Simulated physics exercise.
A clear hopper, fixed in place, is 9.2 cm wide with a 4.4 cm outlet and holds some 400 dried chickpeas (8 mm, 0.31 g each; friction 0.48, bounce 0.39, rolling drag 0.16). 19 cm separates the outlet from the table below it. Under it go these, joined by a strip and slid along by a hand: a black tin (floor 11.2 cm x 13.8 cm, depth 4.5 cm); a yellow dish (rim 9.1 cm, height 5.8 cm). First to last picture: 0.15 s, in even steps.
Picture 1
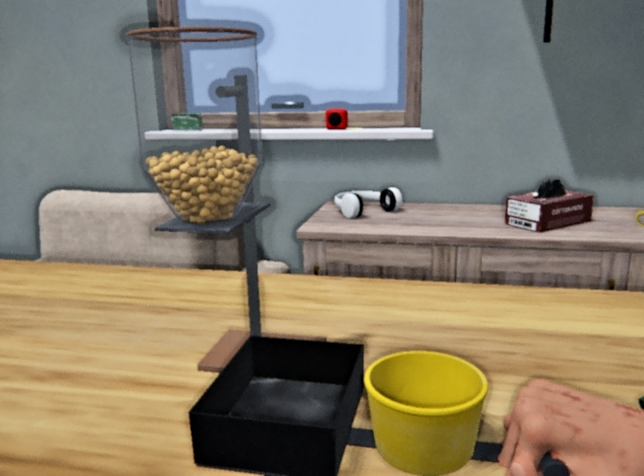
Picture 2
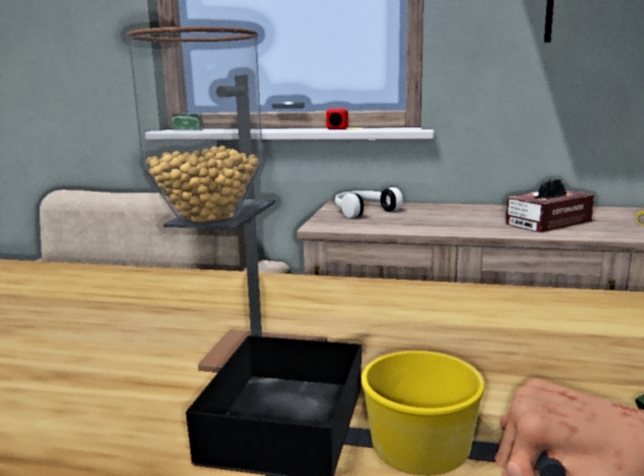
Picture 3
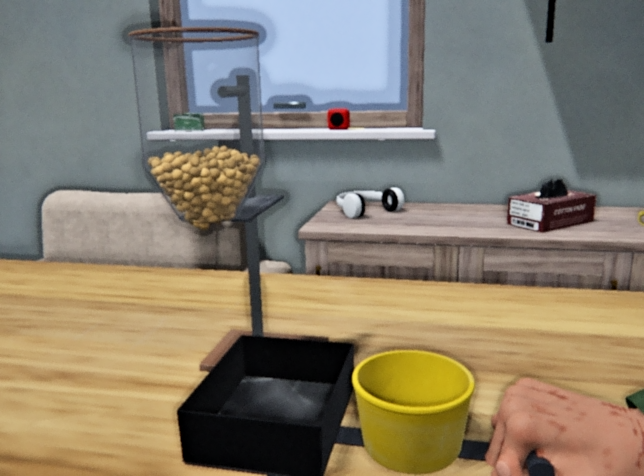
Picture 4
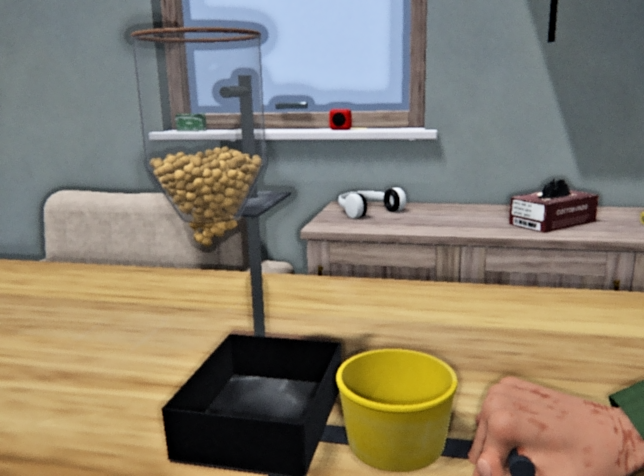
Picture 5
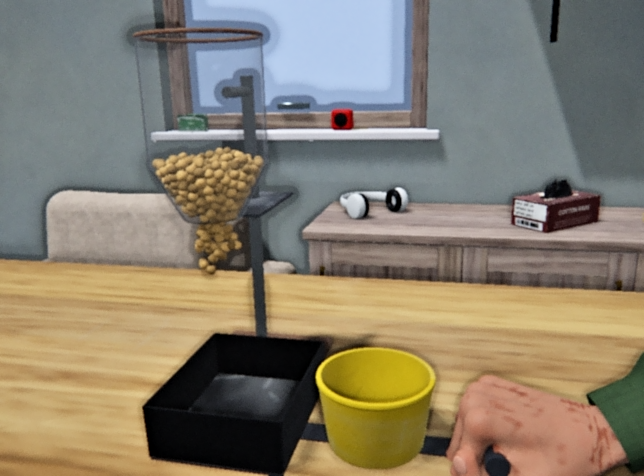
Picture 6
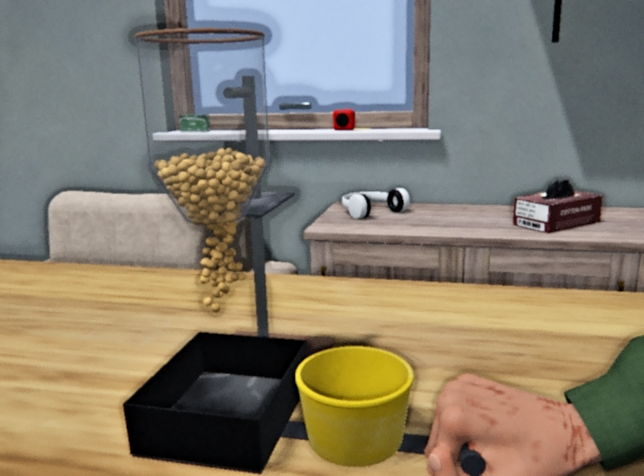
At the start, a clear hopper of chickpeas stands above a black tin and a yellow dish, with a hand at the right gripping their strip. The hand slides both containers left while the plate under the hopper shifts right, and chickpeas begin dropping from the outlet in a lengthening stream.
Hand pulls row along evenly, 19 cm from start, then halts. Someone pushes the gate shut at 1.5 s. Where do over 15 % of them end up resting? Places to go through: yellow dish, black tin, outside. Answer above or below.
Yellow dish: Above; black tin: Below; outside: Below.
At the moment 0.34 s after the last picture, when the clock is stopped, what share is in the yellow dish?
45 %.
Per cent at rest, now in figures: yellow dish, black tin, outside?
Yellow dish 85, black tin 10, outside 5.
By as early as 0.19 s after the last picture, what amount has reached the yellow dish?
Share at that moment: Near 15 per cent.
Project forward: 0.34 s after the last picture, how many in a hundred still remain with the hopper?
Around 25 %.
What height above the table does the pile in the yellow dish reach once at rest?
Roughly 5.0 cm.
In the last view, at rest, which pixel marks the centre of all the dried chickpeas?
Around (214, 399).
Then, 0.19 s after the last picture, black tin 10 %, outside 5 %, hopper 50 %, yellow dish 15 %, in the air 20 %; middle of all pieces on or above the table near (209, 266).
Then, 0.34 s after the last picture, black tin 10 %, outside 5 %, hopper 25 %, yellow dish 45 %, in the air 15 %; middle of all pieces on or above the table near (202, 326).
Then, 0.47 s after the last picture, black tin 10 %, outside 5 %, yellow dish 70 %, in the air 15 %; middle of all pieces on or above the table near (203, 372).
Then, 0.60 s after the last picture, black tin 10 %, outside 5 %, yellow dish 85 %; middle of all pieces on or above the table near (203, 396).
In the end, black tin 10 %, outside 5 %, hopper 0 %, yellow dish 85 %.
